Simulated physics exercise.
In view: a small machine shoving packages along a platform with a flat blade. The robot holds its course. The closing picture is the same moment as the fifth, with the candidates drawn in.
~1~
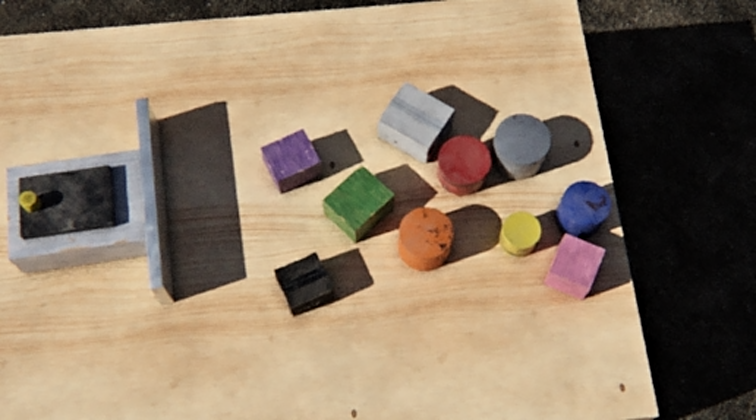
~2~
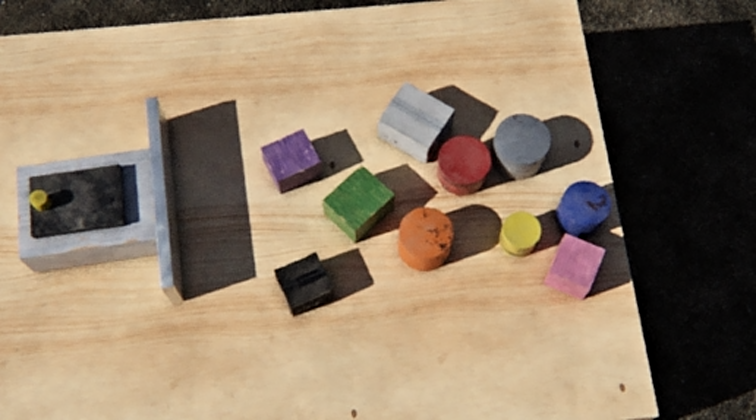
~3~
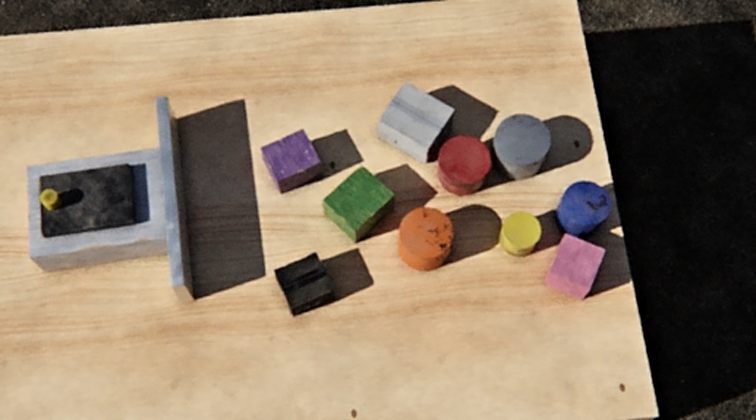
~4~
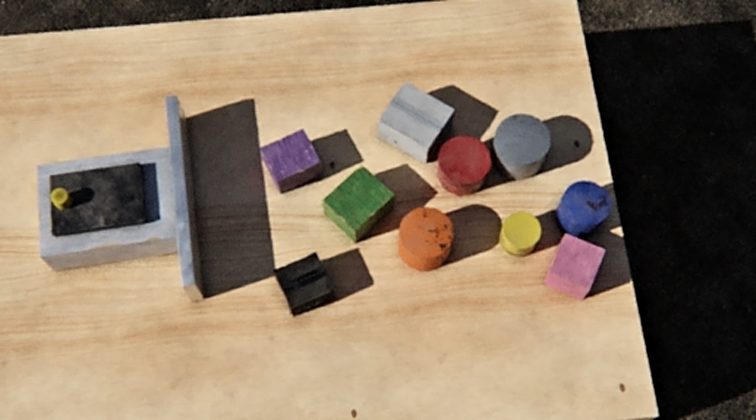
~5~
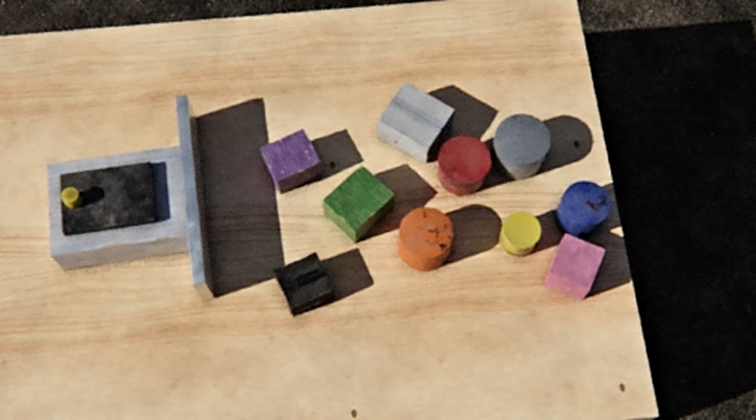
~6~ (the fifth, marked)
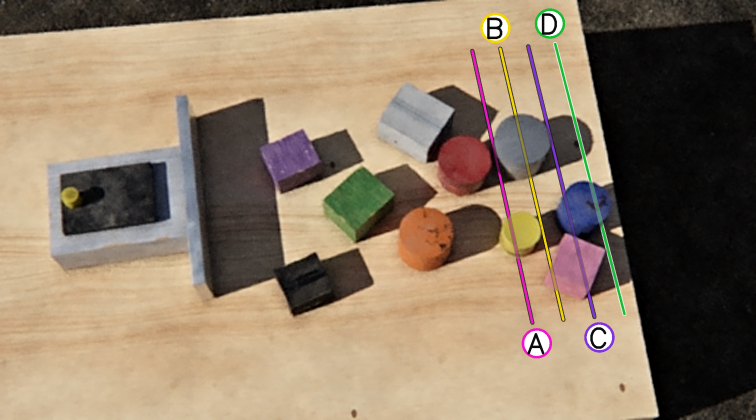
A small grey machine with a flat blade slid slowly and steadily to the right across a wooden platform, nearing a scattered group of colourful blocks and round canisters, which all stayed still.
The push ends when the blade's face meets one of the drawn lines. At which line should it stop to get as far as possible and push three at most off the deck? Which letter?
It should halt at B.
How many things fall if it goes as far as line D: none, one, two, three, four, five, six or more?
In all, six or more.
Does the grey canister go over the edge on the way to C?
Yes.
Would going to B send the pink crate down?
By then, no.
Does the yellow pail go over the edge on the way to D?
By then, yes.
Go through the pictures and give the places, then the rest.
In the first picture, black parcel (304, 284); orange canister (425, 239); green crate (359, 203).
In the second picture, robot (84, 200); red pail (464, 166).
In the third picture, robot (95, 199); purple crate (292, 161).
In the fourth picture, robot (105, 198); white box (415, 123).
In the fifth picture, robot (115, 197); pink crate (574, 266); black parcel (304, 284); orange canister (425, 239).
On the copy, A at (501, 180); B at (530, 177); C at (560, 175); D at (588, 172).
On B. First, robot (240, 186); black parcel (359, 288); purple crate (341, 161).
Then, robot (364, 175); grey canister (560, 130); red pail (512, 153).
Finally, robot (460, 167); grey canister over the edge; blue canister over the edge; two fallen.
By contrast, A is within the limit but short; C drops four; D drops eight.
